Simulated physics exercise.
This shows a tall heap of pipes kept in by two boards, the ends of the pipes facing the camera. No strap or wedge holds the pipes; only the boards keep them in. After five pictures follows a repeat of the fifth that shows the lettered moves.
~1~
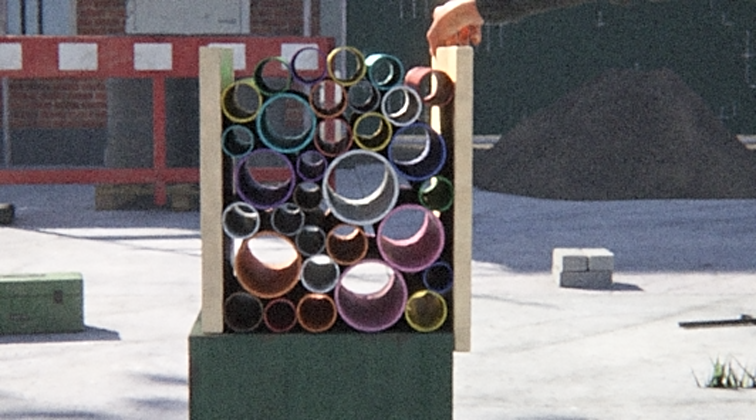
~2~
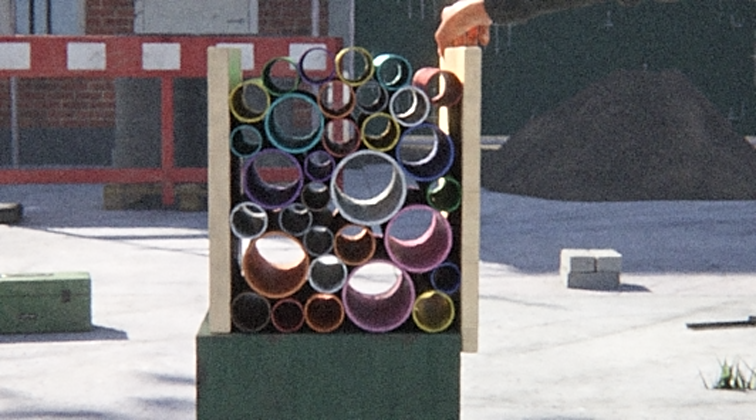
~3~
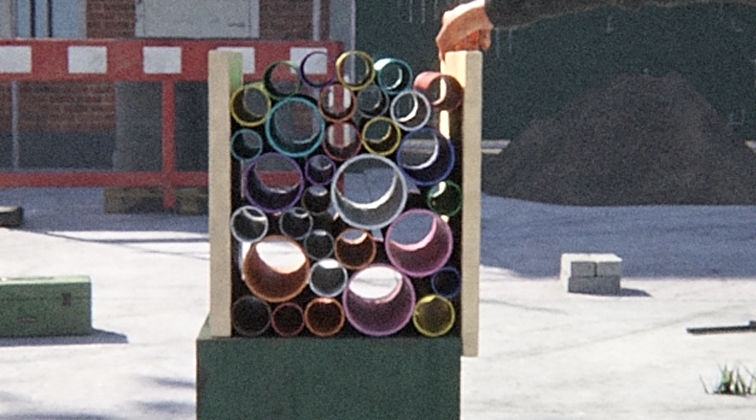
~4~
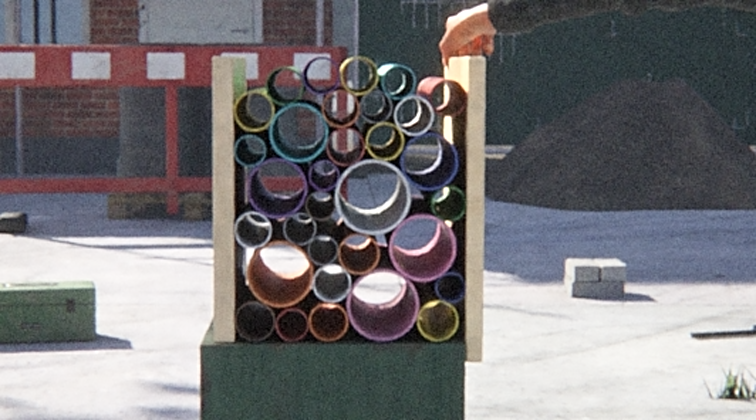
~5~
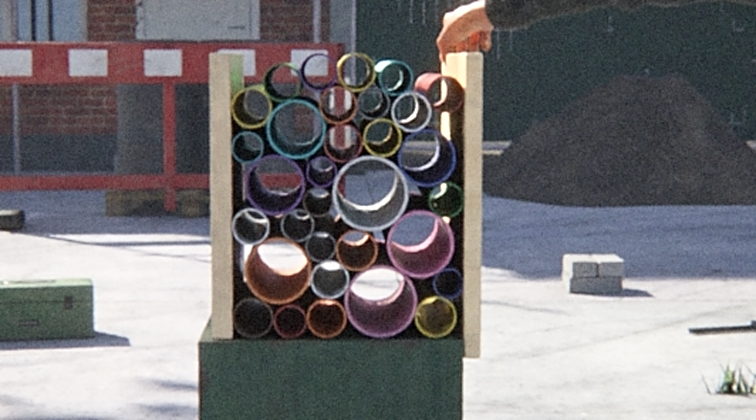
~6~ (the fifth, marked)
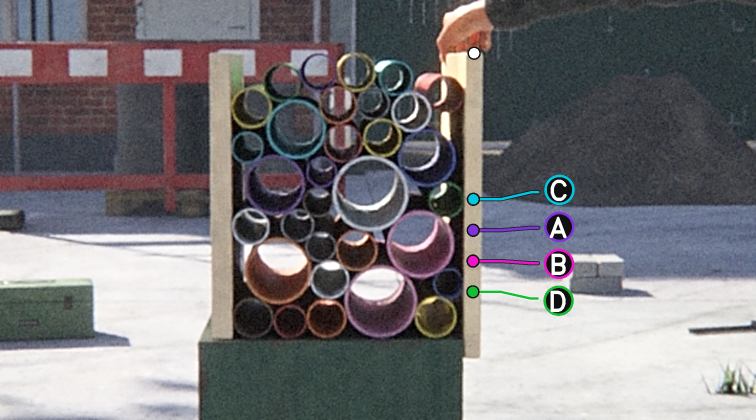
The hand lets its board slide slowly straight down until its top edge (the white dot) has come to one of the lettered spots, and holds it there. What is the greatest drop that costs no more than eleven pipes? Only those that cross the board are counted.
No lower than D.
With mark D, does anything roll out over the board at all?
At D: Yes.
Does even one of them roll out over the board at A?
Yes.
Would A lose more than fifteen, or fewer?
Fewer than fifteen.
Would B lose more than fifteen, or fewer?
Fewer than fifteen.
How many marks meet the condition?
Four of them.
On the marked copy, A at (473, 230); B at (473, 261); C at (473, 200); D at (473, 292); the white dot at (474, 53).
Taking D. A third of the way, top of the board (464, 150).
Two thirds of the way, top of the board (464, 255).
When it is over, top of the board (464, 291), ten out over the board.
As for the rest, A ten out over the board; B ten out over the board; C one out over the board.
